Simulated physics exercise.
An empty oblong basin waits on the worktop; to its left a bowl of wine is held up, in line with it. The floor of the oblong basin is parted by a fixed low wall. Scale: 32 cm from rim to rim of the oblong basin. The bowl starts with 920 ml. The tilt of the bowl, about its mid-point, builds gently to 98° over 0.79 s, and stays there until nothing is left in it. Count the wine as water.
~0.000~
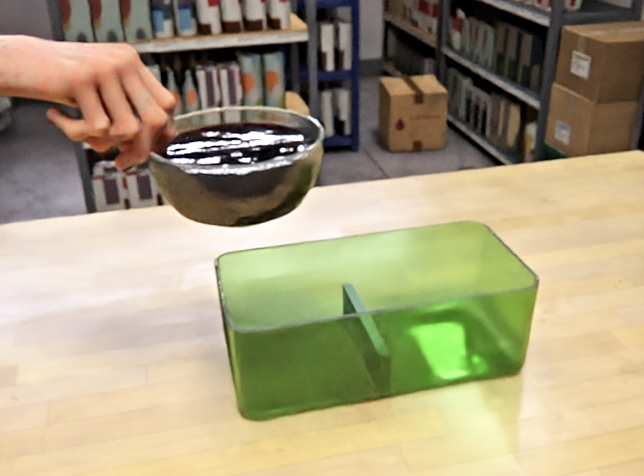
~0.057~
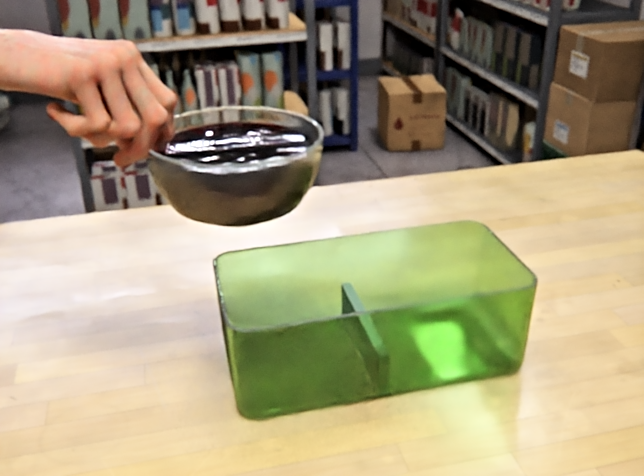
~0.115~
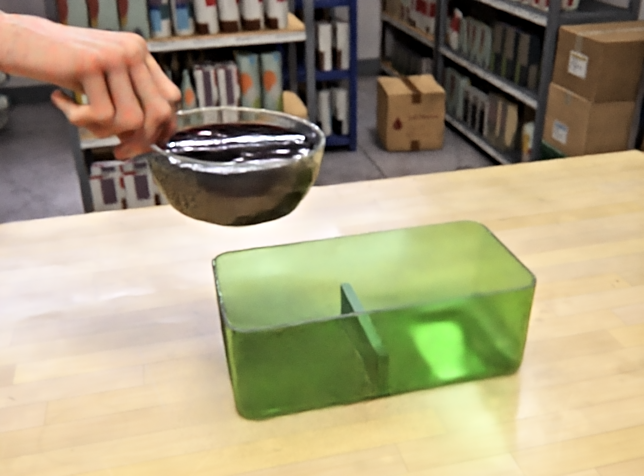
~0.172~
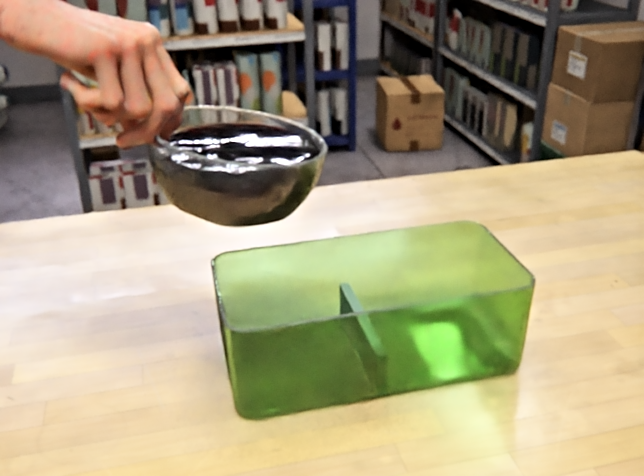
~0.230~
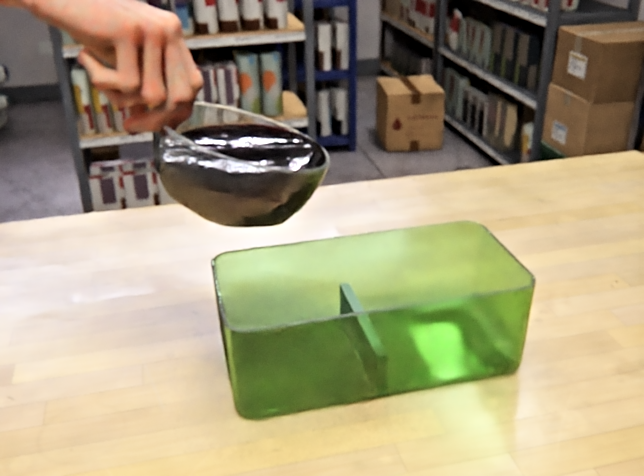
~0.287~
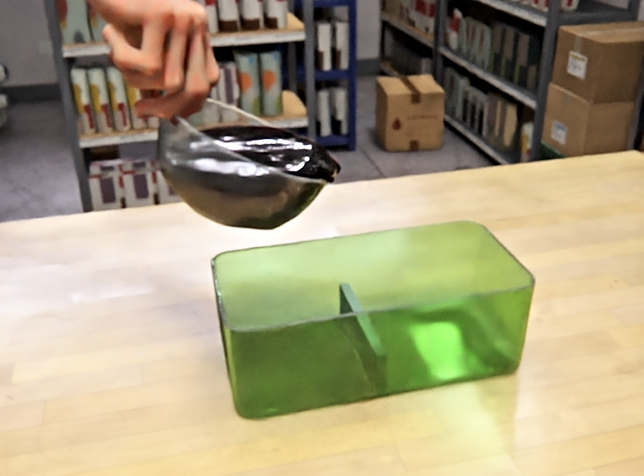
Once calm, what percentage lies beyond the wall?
The far part has some 62 per cent.
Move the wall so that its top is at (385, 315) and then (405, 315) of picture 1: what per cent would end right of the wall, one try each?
In turn about 35 and 15 per cent.
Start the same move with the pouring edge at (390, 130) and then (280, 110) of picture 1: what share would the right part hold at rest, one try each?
In turn about 90 and 30 per cent.
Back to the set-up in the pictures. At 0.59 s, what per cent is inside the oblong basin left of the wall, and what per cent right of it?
Left about 3, right about 38.
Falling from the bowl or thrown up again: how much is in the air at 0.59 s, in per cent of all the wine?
Some 34 per cent.
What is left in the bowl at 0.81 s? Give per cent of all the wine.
About 2 per cent.
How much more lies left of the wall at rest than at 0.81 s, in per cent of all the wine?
About 6 per cent.
After 0.59 s the tilt is 83° and 25 per cent is still to pour, 3 is left of the wall and 38 right of it.
After 0.81 s the tilt is 98° and 2 per cent is still to pour, 32 is left of the wall and 62 right of it.
After 1.04 s the tilt is 98° and 0 per cent is still to pour, 38 is left of the wall and 62 right of it.
After 1.29 s the tilt is 98° and 0 per cent is still to pour, 38 is left of the wall and 62 right of it.
In the end 38 per cent lies left of the wall, 62 right of it and 0 outside.
